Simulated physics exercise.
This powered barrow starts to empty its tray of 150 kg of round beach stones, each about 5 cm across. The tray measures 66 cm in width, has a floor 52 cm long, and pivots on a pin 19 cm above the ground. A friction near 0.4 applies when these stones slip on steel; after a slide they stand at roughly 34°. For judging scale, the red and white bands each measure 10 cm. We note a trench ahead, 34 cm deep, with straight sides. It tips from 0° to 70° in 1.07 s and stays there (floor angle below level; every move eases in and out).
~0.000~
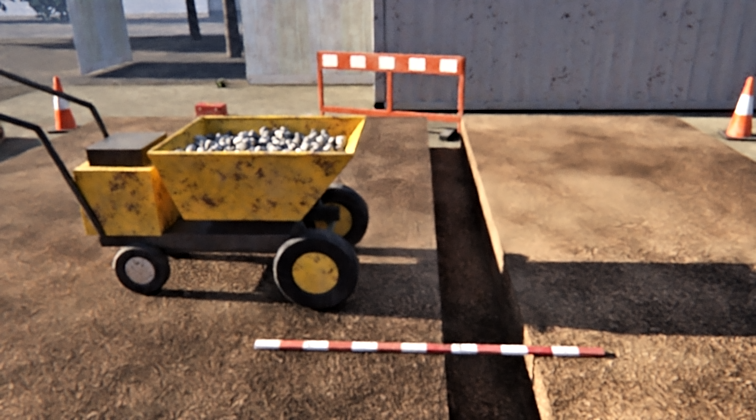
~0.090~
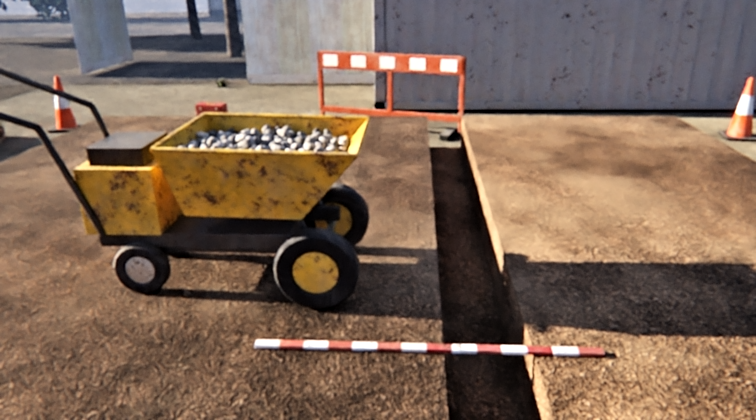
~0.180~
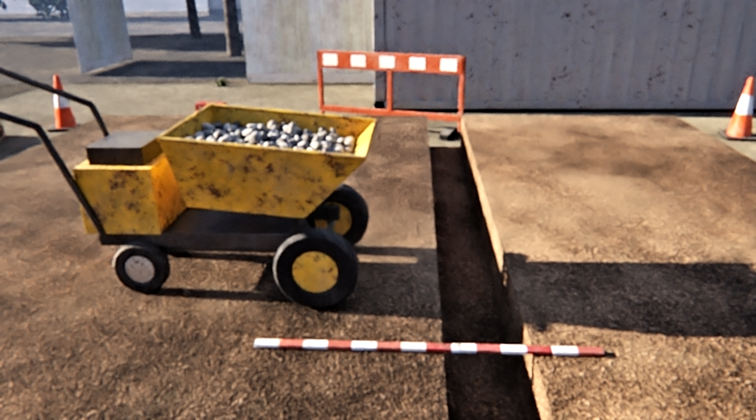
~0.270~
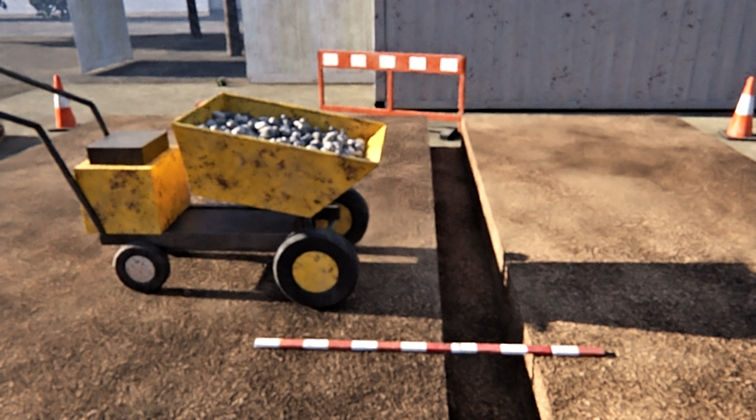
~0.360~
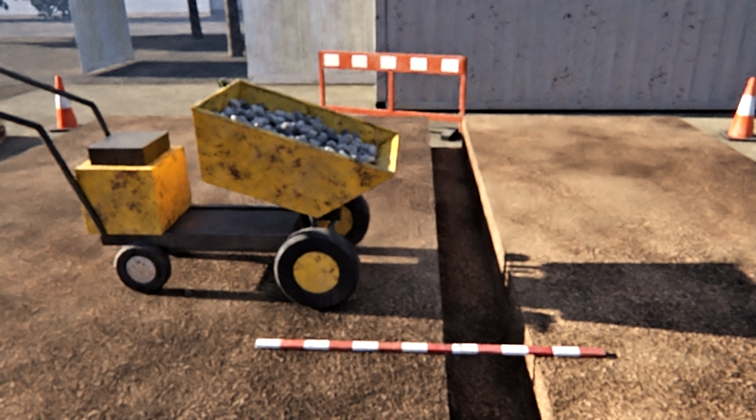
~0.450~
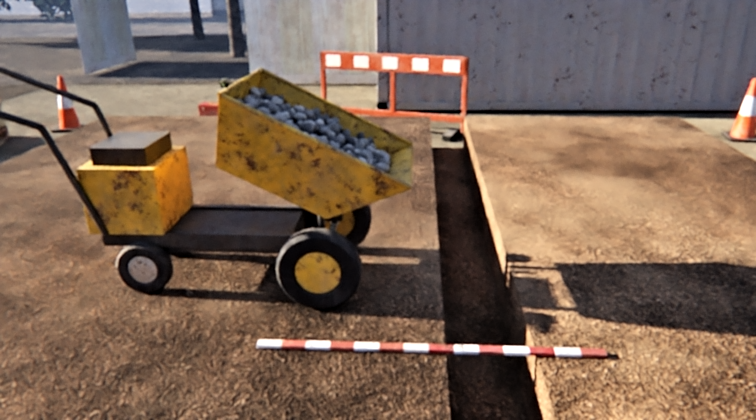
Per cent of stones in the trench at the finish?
About 82 %.
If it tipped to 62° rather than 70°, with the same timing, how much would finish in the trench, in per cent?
Then about 85 per cent.
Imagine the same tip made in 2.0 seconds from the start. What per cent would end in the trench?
Expected share: Around 95%.
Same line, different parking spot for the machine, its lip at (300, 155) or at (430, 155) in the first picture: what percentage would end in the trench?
About 85 per cent first, then about 15 per cent.
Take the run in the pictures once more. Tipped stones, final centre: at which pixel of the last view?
Centre estimate: Around (487, 319).
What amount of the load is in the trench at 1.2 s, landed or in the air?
By that point it's something like 40 in a hundred.
After 0.8 s the floor is at 59°; 100 % in the tray; the foremost stones are at (444, 217).
After 1.2 s the floor is at 70°; 54 % in the tray, 40 % in the trench, 6 % past the trench; the foremost stones are at (549, 285).
After 1.5 s the floor is at 70°; 19 % in the tray, 63 % in the trench, 18 % past the trench; the foremost stones are at (656, 279).
After 3.5 s the floor is at 70°; 0 % in the tray, 82 % in the trench, 18 % past the trench; the foremost stones are at (736, 278).
